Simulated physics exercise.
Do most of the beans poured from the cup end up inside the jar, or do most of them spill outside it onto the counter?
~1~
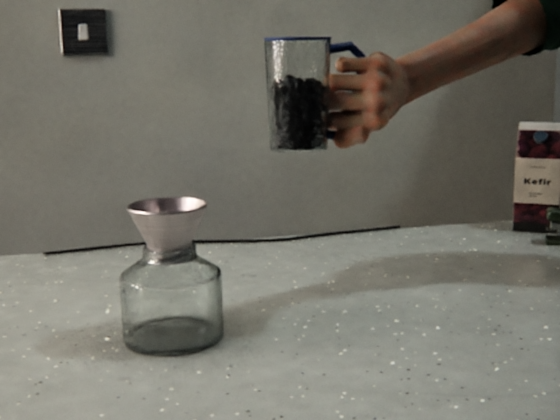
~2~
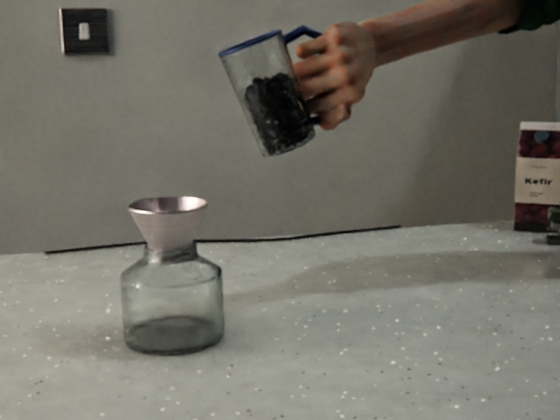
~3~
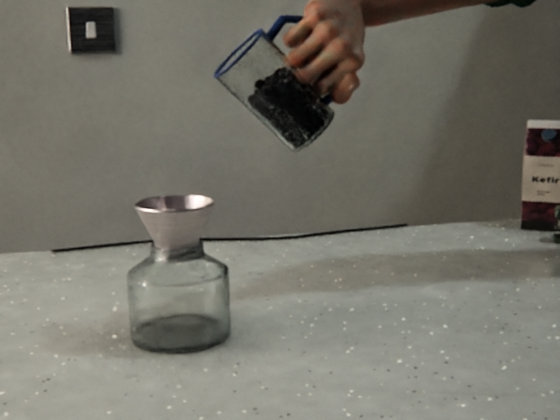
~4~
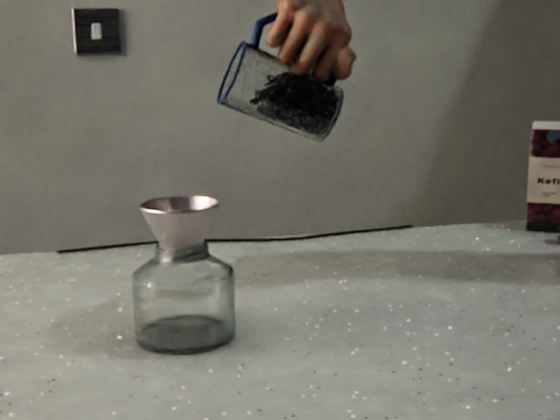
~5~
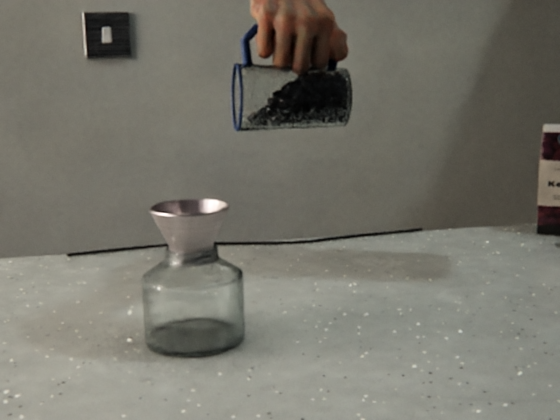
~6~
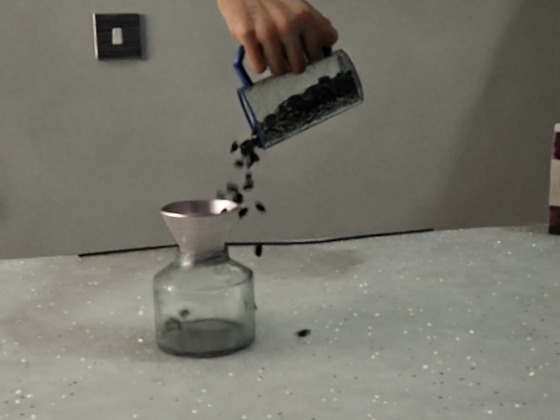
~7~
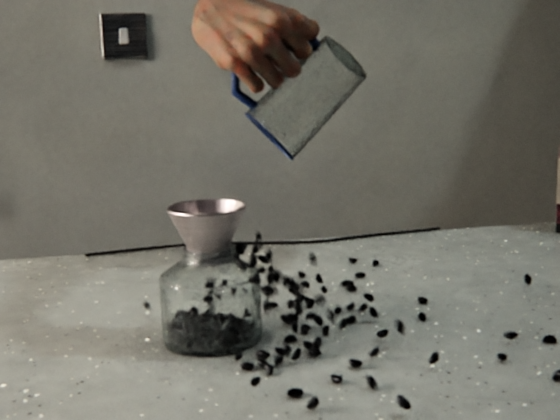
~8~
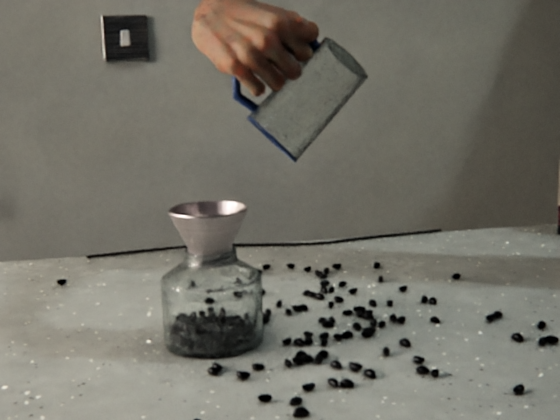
Most of the beans spill outside the jar and lie scattered on the counter. A fair share lands in the jar, and hardly any stay in the cup or funnel.
